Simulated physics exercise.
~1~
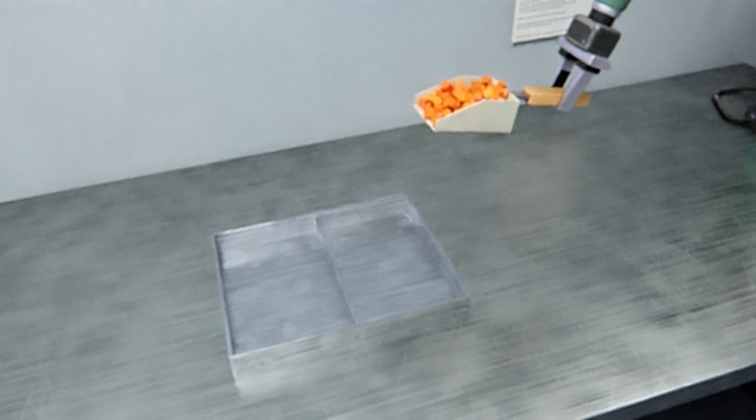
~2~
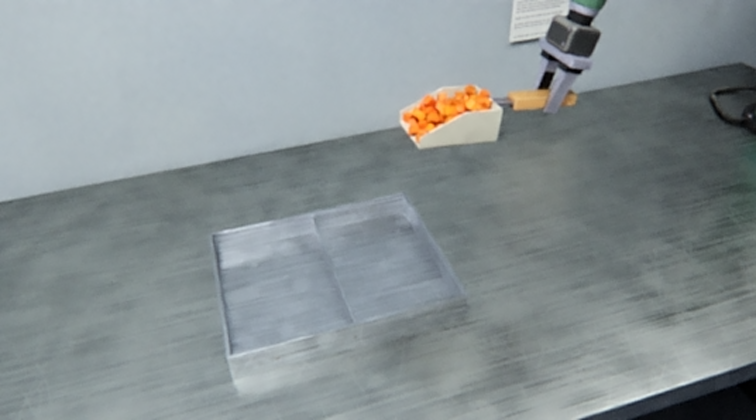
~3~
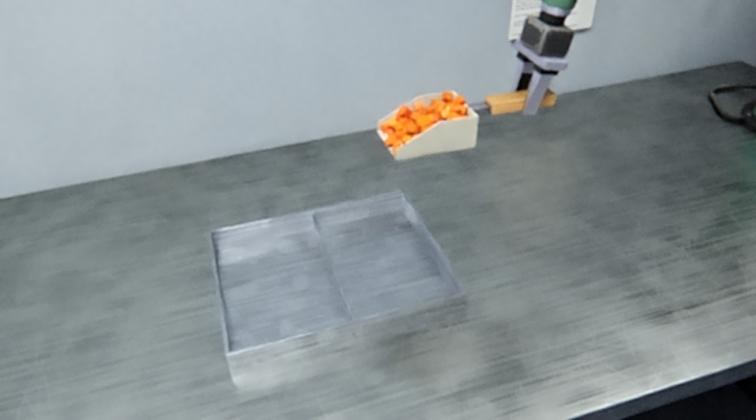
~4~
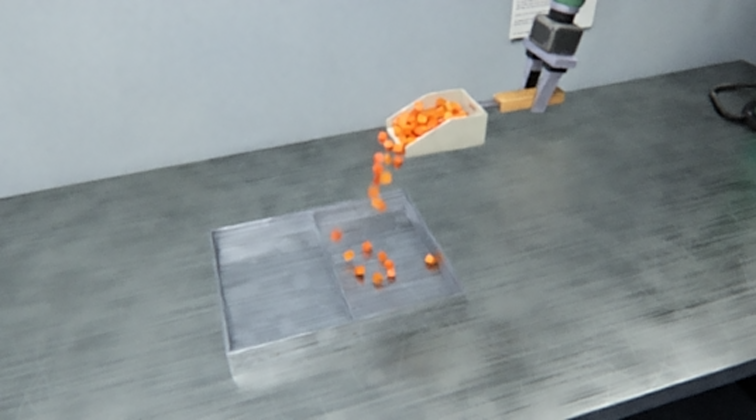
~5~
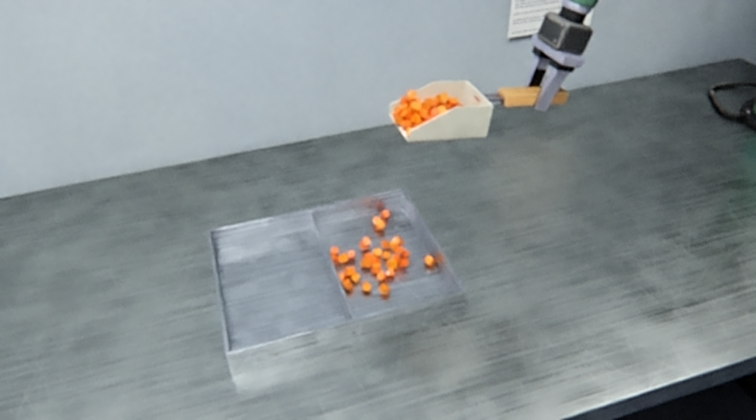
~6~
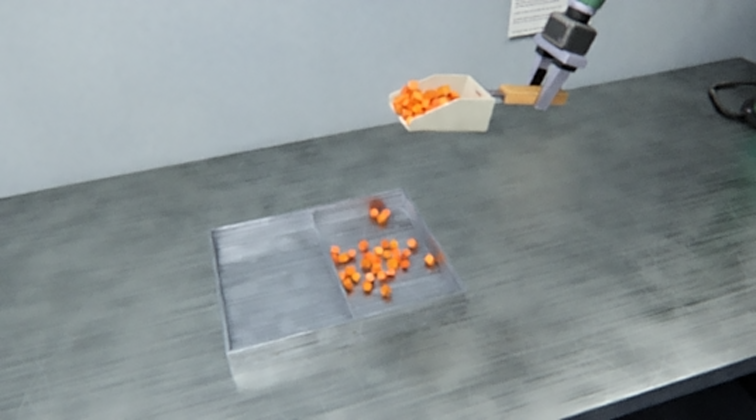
Orange cubes tumbled from a white scoop held by a robot arm after it moved left and down over a divided clear tray. They scattered across the right-hand section, then the scoop lifted slightly and stopped, still holding many pieces, while the left section stayed empty.
